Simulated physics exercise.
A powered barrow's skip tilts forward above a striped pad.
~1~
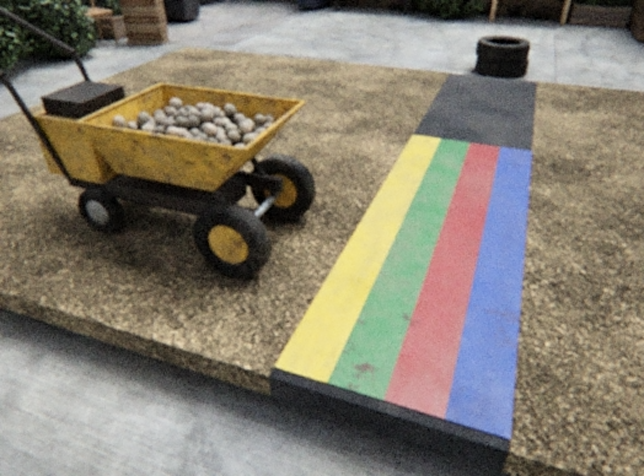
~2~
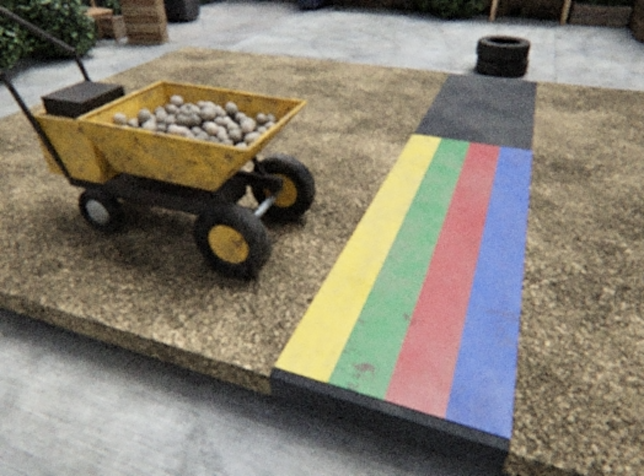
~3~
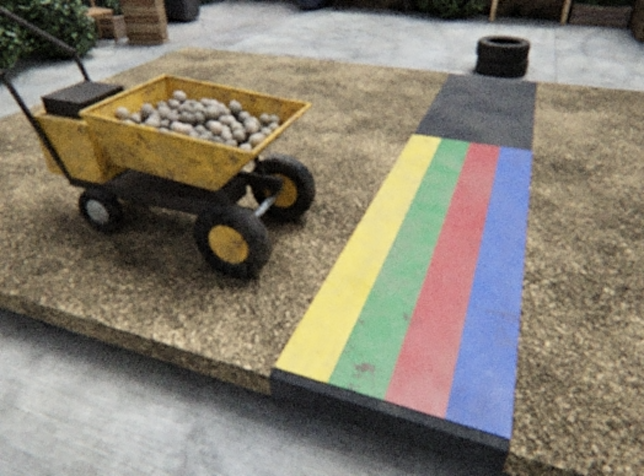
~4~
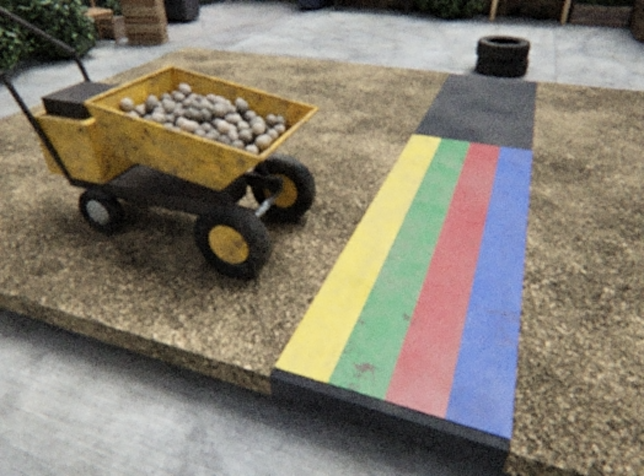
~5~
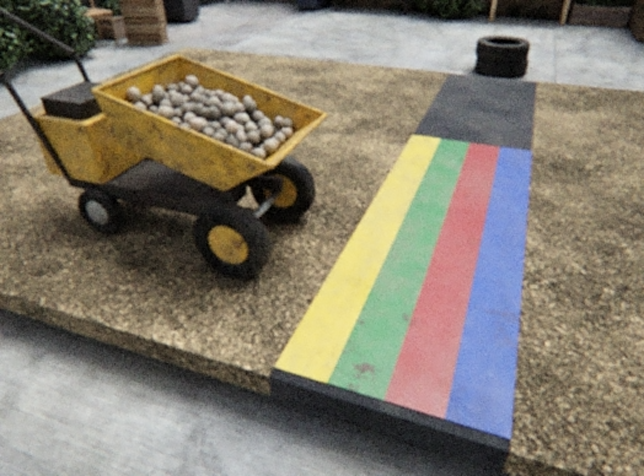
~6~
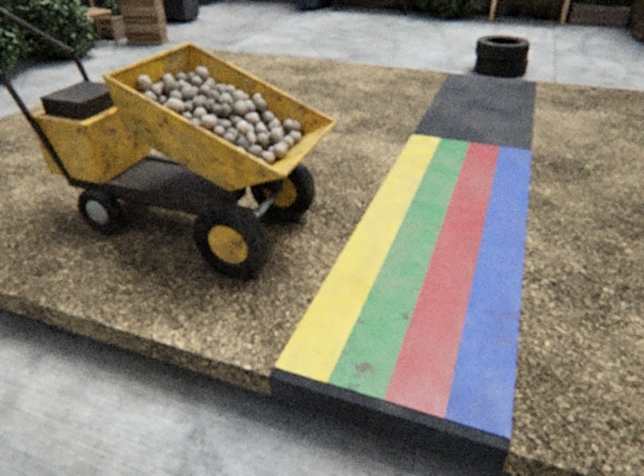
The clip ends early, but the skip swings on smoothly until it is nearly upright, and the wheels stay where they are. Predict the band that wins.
The green one.
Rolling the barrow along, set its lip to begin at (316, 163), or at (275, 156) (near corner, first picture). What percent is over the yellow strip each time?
Near 0 % and 0 %.
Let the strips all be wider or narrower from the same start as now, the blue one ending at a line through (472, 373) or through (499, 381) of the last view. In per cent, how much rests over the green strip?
The first one comes out at 30 percent, while the second comes out at 30 percent.
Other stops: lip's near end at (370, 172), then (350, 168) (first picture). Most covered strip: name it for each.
First place: That blue strip; second place: The blue strip.
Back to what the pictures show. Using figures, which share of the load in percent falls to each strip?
Yellow strip near 20; green strip near 40; red strip near 20; blue strip near 5.
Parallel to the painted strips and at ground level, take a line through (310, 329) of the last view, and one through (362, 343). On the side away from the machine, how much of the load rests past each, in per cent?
Result, first then second: 80 %, 50 %.
Soon, skip tipped steeply; all in the skip.
A while on, skip tipped right over; about half in the skip; about a quarter over the yellow strip; about a quarter over the green strip; a small part over the red strip.
Towards the end, skip tipped right over; a small part in the skip; about a quarter over the yellow strip; about a third over the green strip; about a quarter over the red strip; a small part over the blue strip; a stray few off the paint.
Finally, skip tipped right over; a small part in the skip; about a quarter over the yellow strip; about a third over the green strip; about a quarter over the red strip; a small part over the blue strip; a stray few off the paint.
